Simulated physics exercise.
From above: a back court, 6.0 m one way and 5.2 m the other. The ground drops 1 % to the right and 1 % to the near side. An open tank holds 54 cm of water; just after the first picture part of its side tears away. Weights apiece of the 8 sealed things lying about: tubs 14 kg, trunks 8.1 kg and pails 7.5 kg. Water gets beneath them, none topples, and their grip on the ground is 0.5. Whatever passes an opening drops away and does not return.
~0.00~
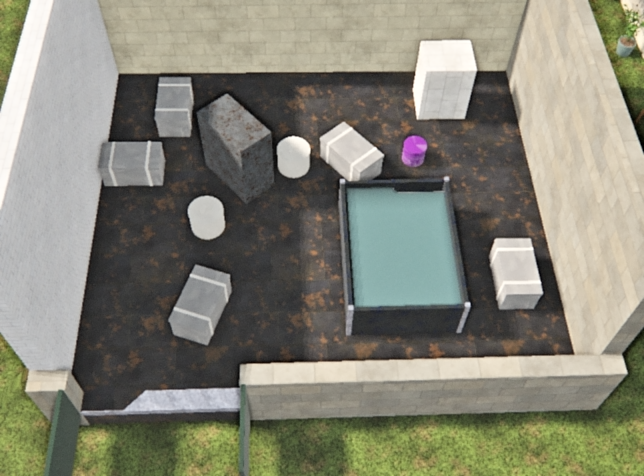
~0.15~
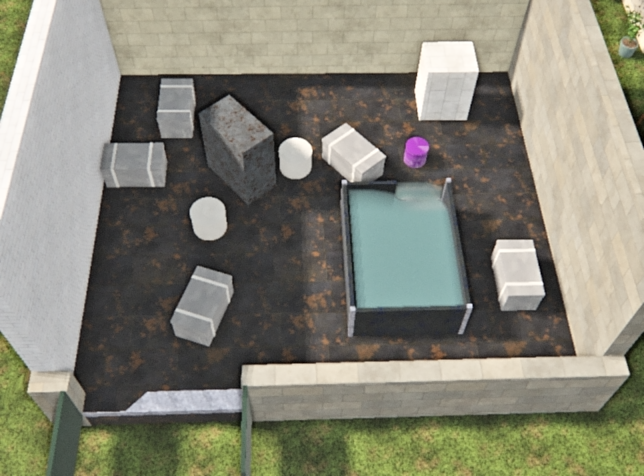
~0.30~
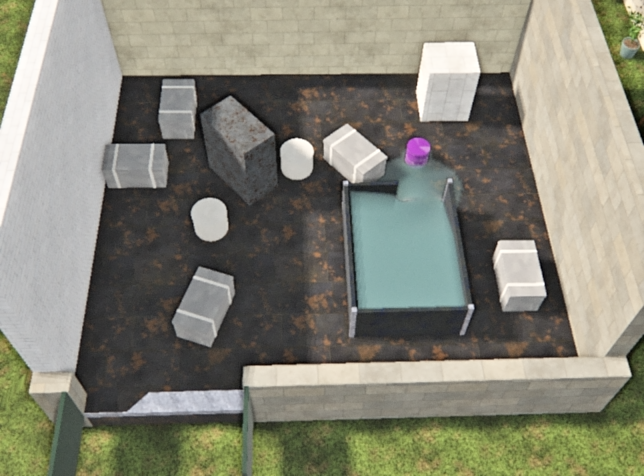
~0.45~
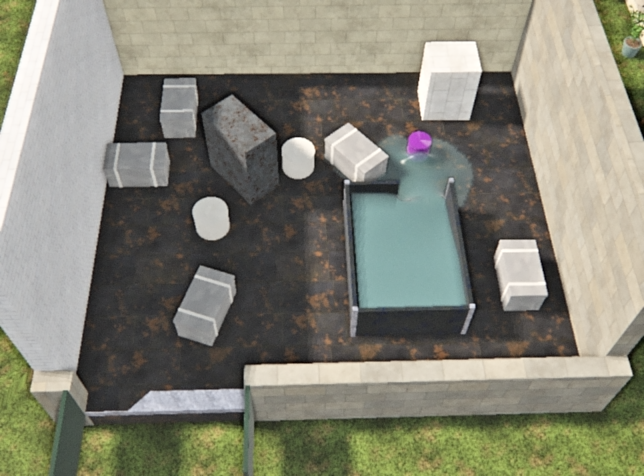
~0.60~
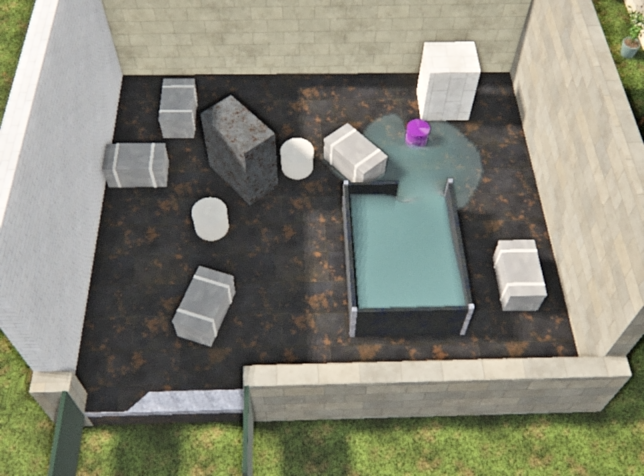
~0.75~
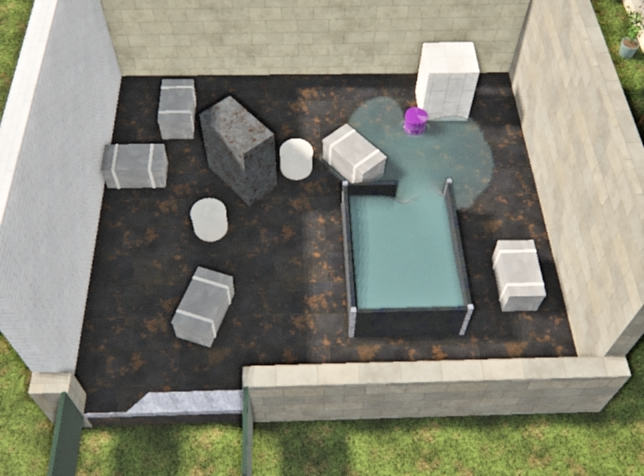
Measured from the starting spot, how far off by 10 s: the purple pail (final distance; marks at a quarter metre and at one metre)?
The purple pail ends far away.
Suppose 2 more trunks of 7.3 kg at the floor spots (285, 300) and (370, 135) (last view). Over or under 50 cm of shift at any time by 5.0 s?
In turn: Under, over.
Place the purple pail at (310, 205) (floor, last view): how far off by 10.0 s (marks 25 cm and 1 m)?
It stays put.
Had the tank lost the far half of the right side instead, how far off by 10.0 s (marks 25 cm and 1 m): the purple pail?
In that case the purple pail holds its place.
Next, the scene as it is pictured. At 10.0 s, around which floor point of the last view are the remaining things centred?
At about (303, 220).
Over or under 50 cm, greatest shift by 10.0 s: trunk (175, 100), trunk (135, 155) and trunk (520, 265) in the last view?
In that order: Over, past it, more.
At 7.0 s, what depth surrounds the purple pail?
Roughly 4 cm.
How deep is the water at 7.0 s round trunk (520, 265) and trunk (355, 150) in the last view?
Roughly 6 and 3 cm.
After 2.0 s the purple pail is near (404, 64), 1.6 m from its start, afloat; 0 of 8 are out; 1 afloat.
After 4.5 s the purple pail is near (340, 81), 1.6 m from its start, afloat; 0 of 8 are out; 2 afloat.
After 7.0 s the purple pail is near (275, 87), 2.3 m from its start, aground; 0 of 8 are out; 3 afloat.
After 10.0 s the purple pail is near (275, 87), 2.3 m from its start, aground; 2 of 8 are out; 3 afloat.
